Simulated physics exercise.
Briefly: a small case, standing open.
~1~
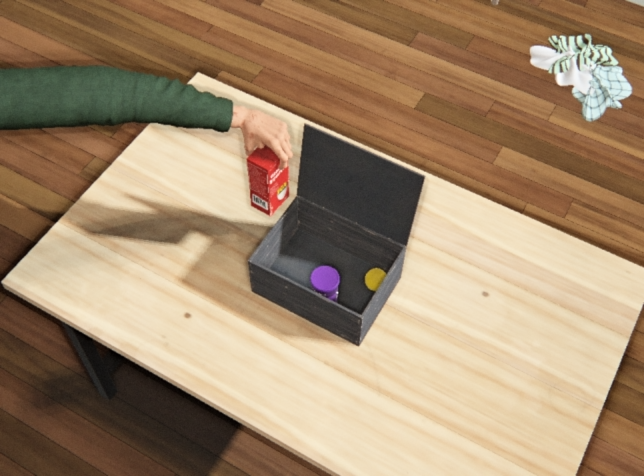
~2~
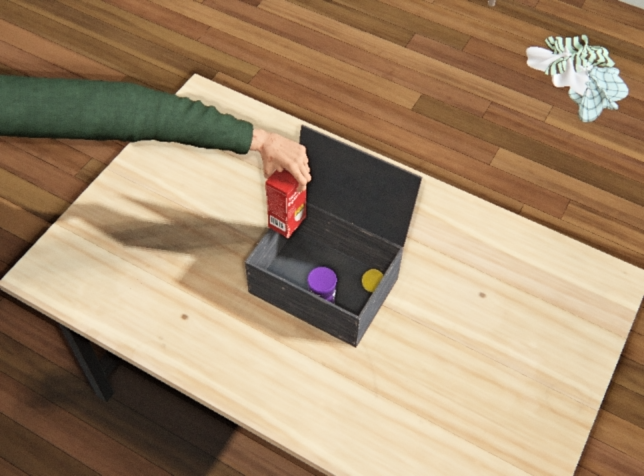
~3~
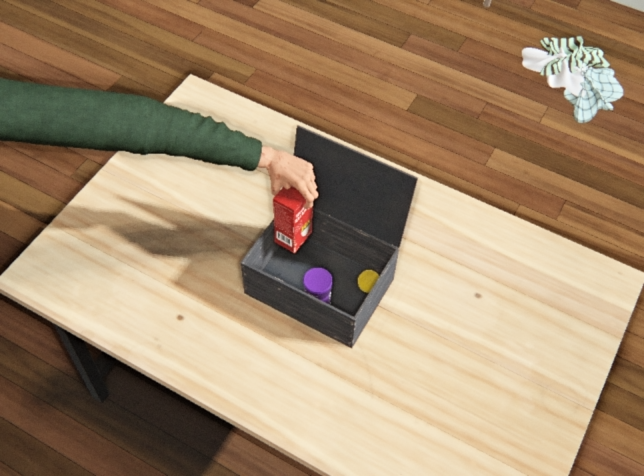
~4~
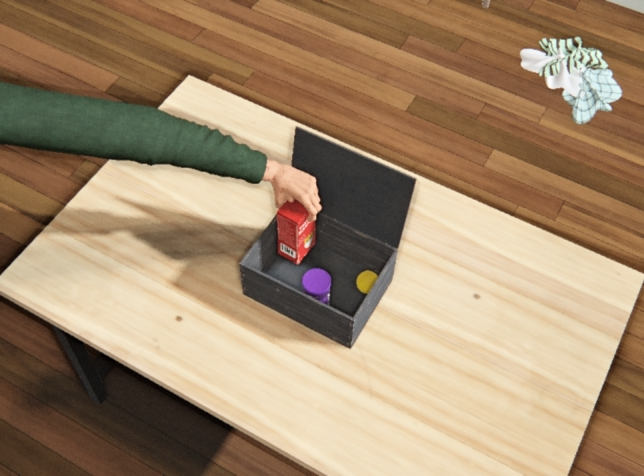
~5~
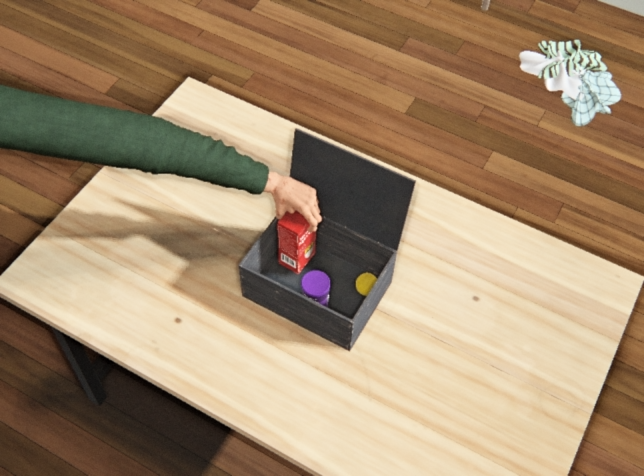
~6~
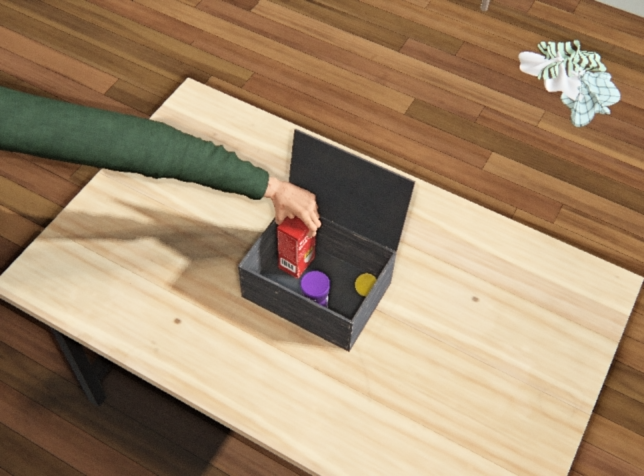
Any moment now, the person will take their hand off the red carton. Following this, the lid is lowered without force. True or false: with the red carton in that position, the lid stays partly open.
True.
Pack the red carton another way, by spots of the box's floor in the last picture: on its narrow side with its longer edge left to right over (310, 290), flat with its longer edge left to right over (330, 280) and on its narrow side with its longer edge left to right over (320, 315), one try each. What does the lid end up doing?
Try 1: Lid goes down; try 2: Lid goes down; try 3: Lid stays raised.
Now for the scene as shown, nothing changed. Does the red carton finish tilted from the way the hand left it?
Well, it stays just as set.
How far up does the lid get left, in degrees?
The answer is about 40 degrees.
Then, 1.30 s later than the last frame, lid 79° above the rim.
Then, 1.70 s later than the last frame, lid 52° above the rim.
When it is over, lid 42° above the rim; all 3 as before. End places, in pixels of the last picture, red carton near (293, 248).
